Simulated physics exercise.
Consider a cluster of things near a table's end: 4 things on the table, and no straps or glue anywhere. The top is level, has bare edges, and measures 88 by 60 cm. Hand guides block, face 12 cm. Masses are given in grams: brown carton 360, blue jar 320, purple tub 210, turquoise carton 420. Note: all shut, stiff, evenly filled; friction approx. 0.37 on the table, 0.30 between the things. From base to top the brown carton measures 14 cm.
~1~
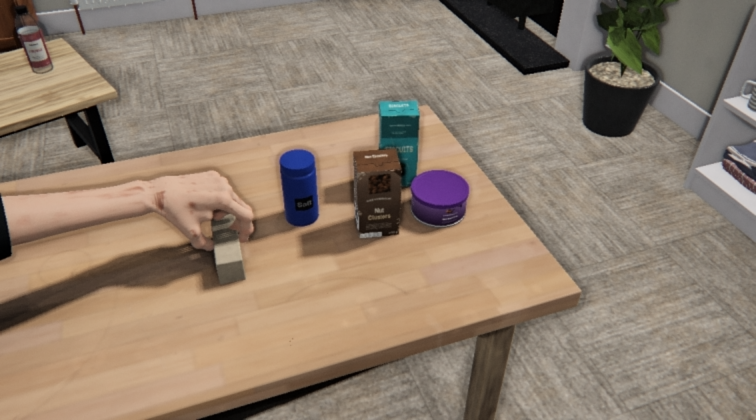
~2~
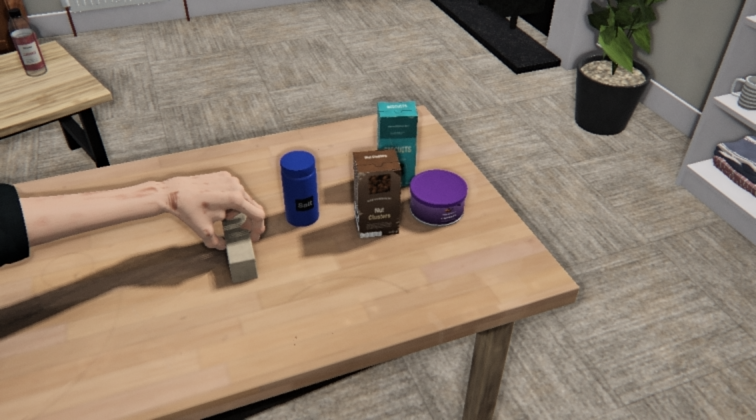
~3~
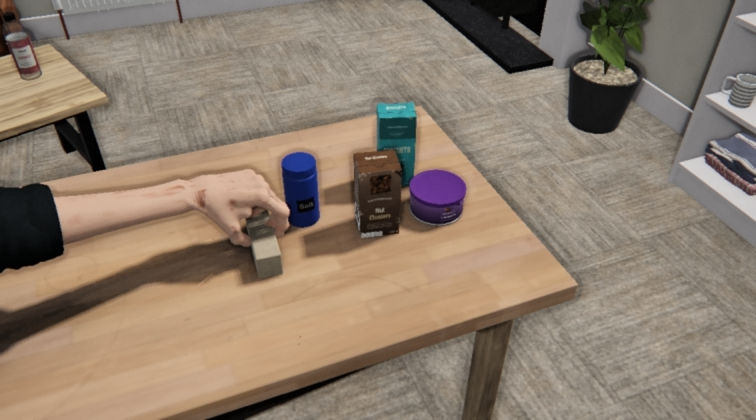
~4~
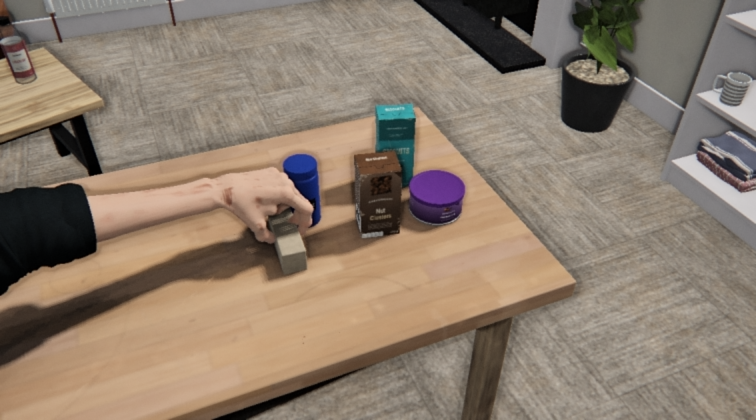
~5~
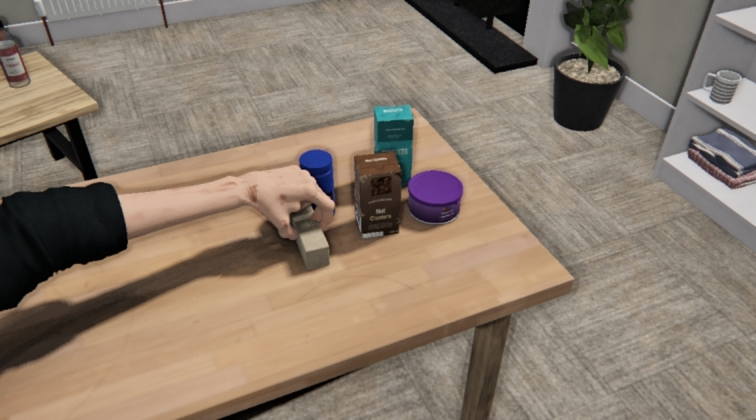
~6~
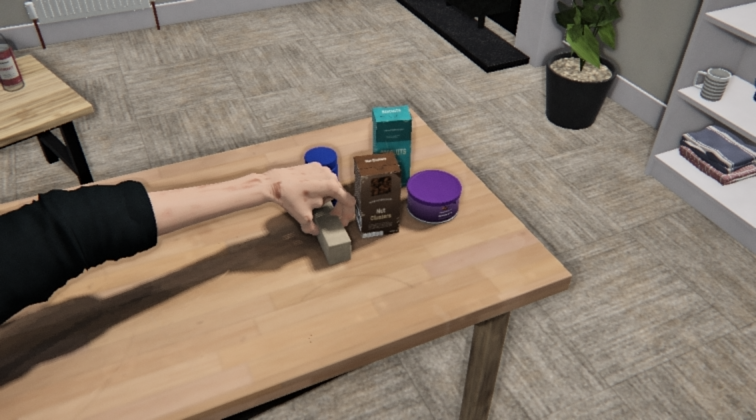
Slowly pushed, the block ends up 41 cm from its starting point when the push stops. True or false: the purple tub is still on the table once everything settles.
False.
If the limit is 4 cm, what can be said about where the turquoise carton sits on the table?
The turquoise carton remains in place.
Then, 0.70 s past the last view, block slid 29 cm; purple tub shifted 6 cm near (462, 190); brown carton shifted 9 cm; blue jar shifted 5 cm.
Then, 1.30 s past the last view, block slid 39 cm; purple tub now off the table; brown carton shifted 20 cm; blue jar shifted 5 cm.
Then, 1.50 s past the last view, block slid 41 cm; brown carton shifted 21 cm; blue jar shifted 5 cm.
Finally, off the table, purple tub; not toppled but over 4 cm from the start, brown carton and blue jar; turquoise carton still in place (within 4 cm).
